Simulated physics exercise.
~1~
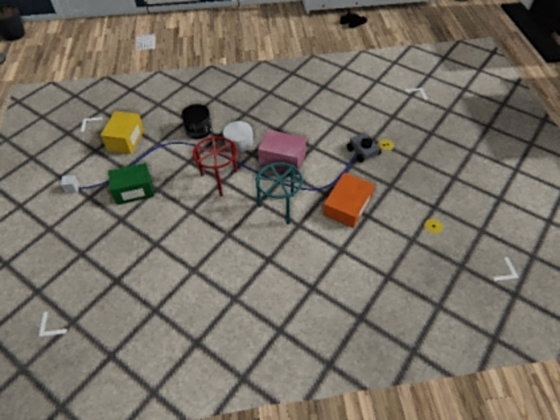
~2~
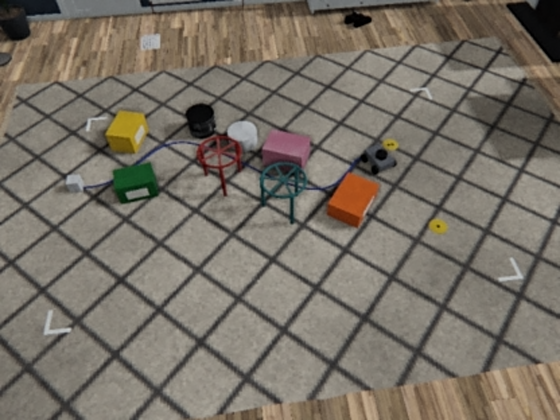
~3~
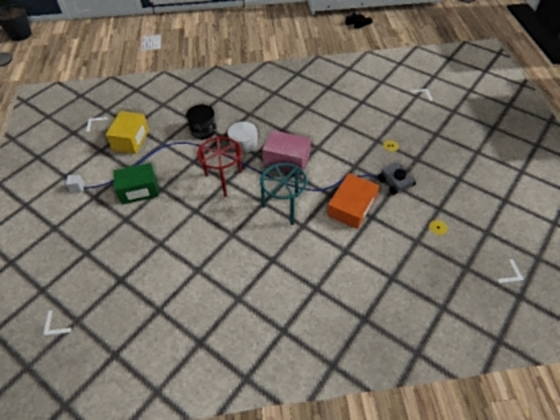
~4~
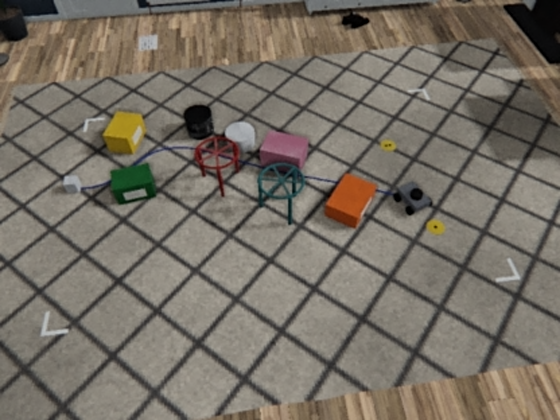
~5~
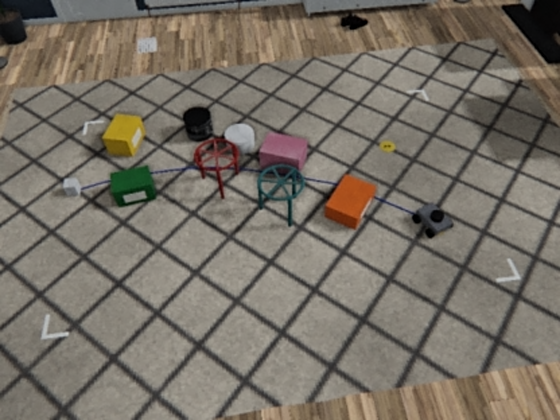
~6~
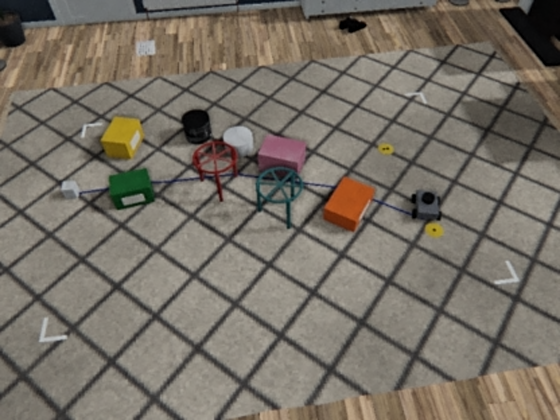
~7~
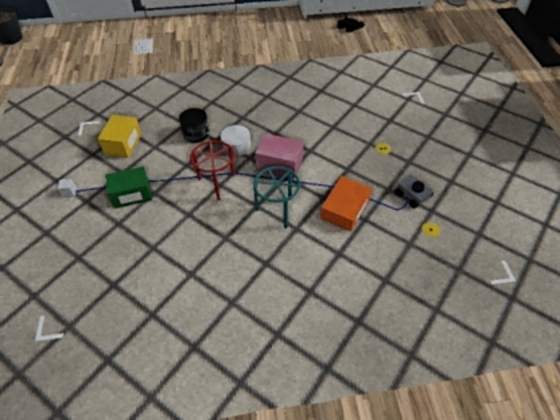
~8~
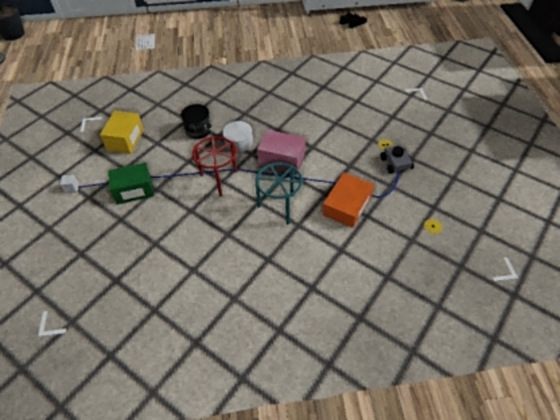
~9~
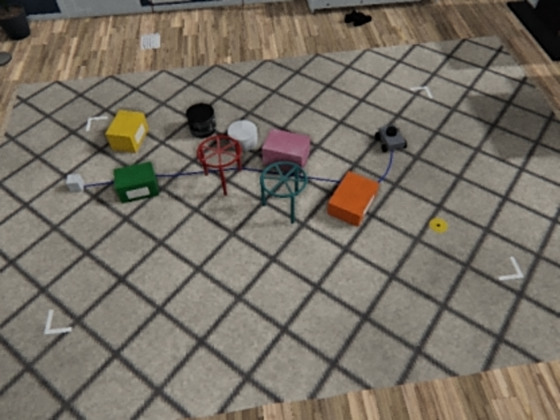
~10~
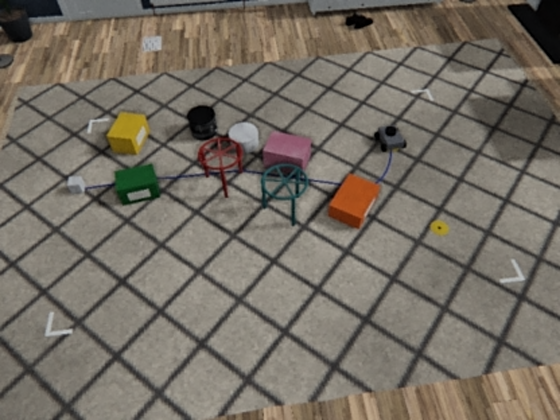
A small dark cart trailing a thin blue lead among cartons, stools and tubs on a patterned rug rolls right and toward the viewer, drawing the lead straighter, then turns back up and left and stops at the upper yellow mark, the other objects still in place.
